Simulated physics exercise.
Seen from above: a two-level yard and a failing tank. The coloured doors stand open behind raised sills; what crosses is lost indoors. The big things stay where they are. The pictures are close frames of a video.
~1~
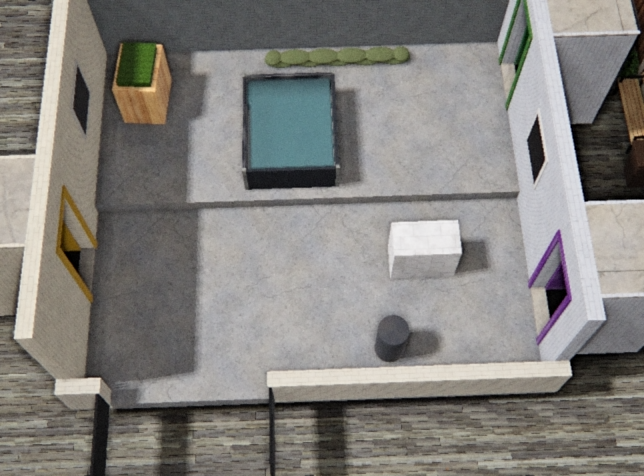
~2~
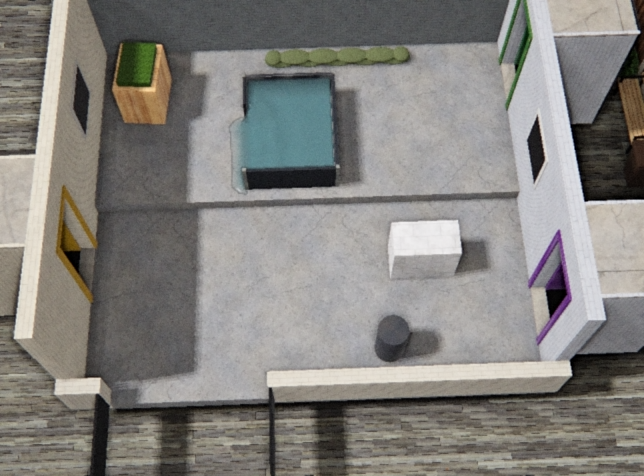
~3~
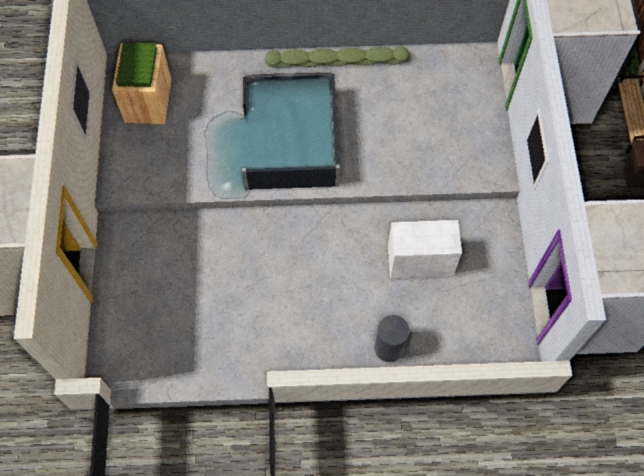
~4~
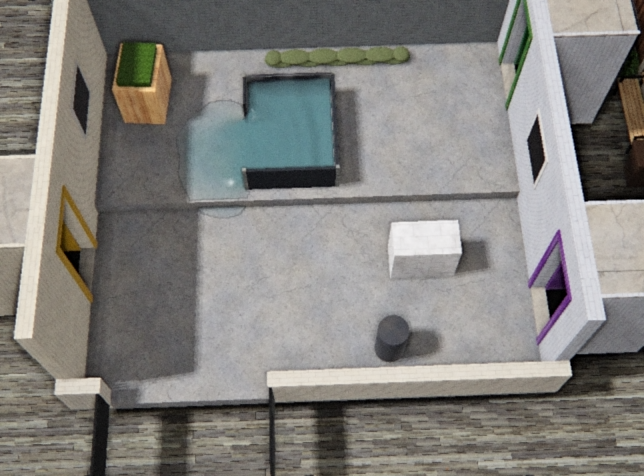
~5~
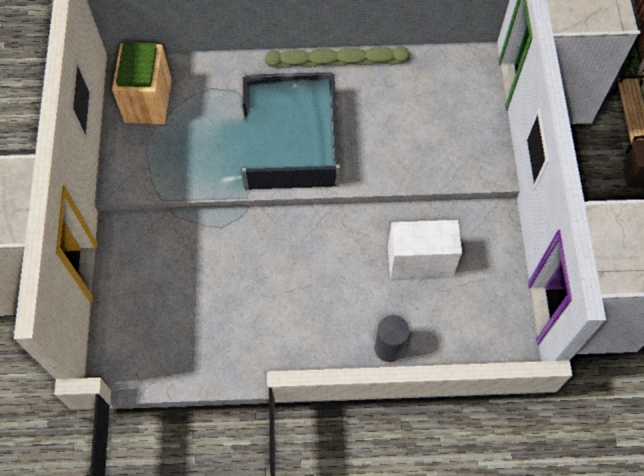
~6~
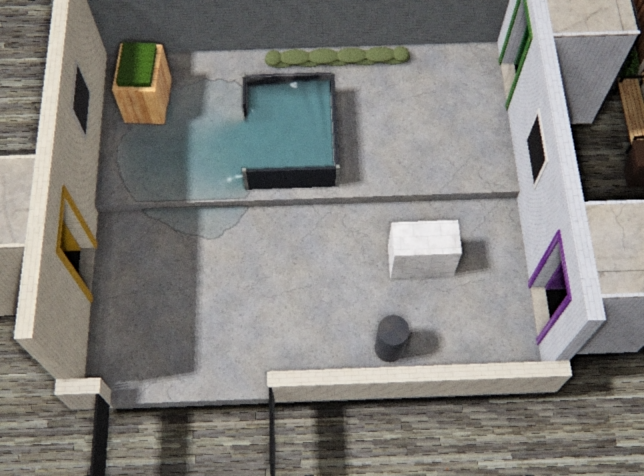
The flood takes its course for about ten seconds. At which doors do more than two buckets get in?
In the end: The yellow door floods; the green door holds within the limit; the purple door holds within the limit.
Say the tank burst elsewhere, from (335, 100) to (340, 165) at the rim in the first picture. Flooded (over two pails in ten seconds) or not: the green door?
Then: Green door goes over.
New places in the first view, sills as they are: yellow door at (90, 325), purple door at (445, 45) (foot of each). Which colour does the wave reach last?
Last comes the green one.
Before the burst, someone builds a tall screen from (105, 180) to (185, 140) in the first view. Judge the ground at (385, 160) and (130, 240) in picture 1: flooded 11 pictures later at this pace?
In that order: No water, covered.
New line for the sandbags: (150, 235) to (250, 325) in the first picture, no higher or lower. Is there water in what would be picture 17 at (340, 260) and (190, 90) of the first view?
In turn: Dry, wet.
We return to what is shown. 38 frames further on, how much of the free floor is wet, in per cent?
Roughly 45 per cent.
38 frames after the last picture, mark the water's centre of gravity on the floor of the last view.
Roughly at (200, 179).
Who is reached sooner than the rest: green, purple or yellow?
That is the yellow door.
A moment on, water covers 20 % of the floor; the yellow door not reached, the green door not reached, the purple door not reached.
Next, water covers 25 % of the floor; the yellow door under two buckets in, the green door not reached, the purple door not reached.
Then, water covers 30 % of the floor; the yellow door over two buckets in, the green door not reached, the purple door not reached.
Later, water covers 45 % of the floor; the yellow door over two buckets in, the green door not reached, the purple door not reached.
In the end, water covers 60 % of the floor; the yellow door over two buckets in, the green door wet at the sill, nothing in, the purple door not reached.
